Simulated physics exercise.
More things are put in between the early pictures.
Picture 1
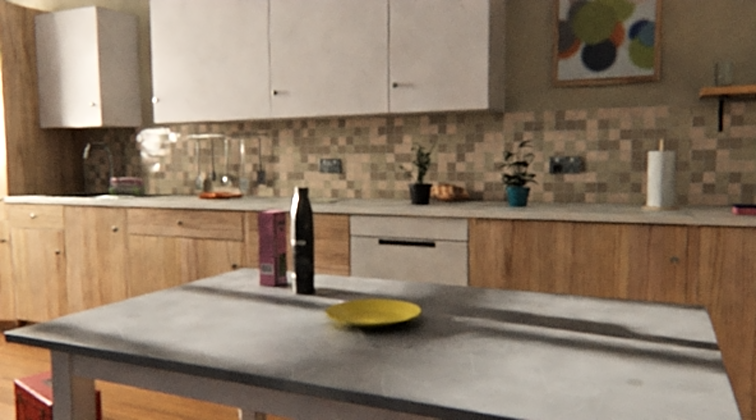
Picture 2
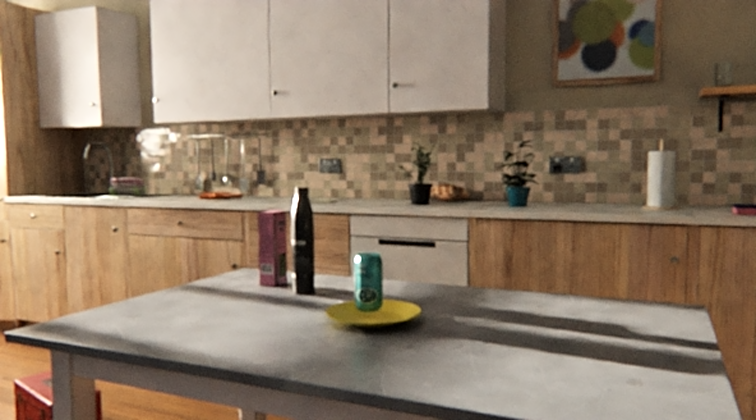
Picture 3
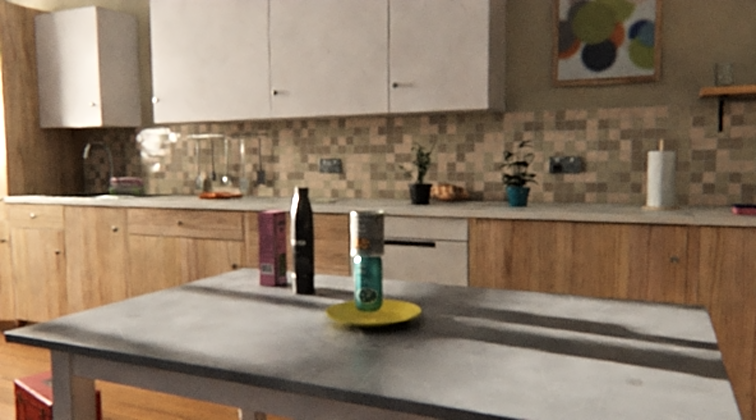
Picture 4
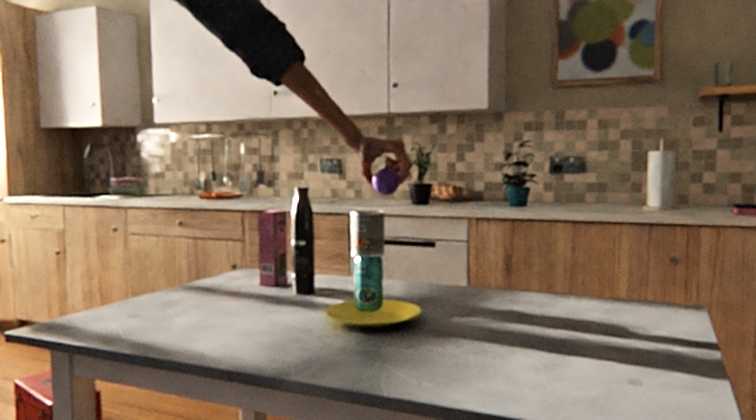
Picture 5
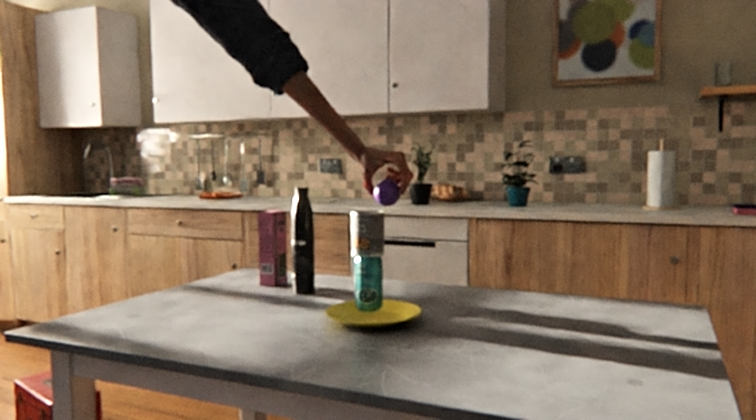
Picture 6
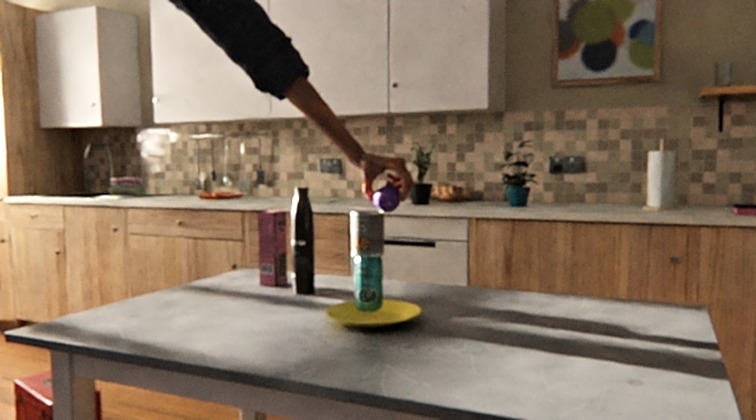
In a kitchen, a hand lowers a purple onion onto stacked cans on a yellow plate.
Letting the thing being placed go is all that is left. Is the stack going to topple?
I predict a tumble.
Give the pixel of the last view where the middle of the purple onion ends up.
The object winds up at approximately (448, 315).
Then, 0.30 s later than the last frame, purple onion now fallen.
Then, 0.50 s later than the last frame, things are still on the move.
Then, 0.70 s later than the last frame, as before.
Then, 2.00 s later than the last frame, nothing new.
When it is over, fallen, purple onion; the other 5 as before. End places, in pixels of the last picture, purple onion near (448, 315). The pile gives way.
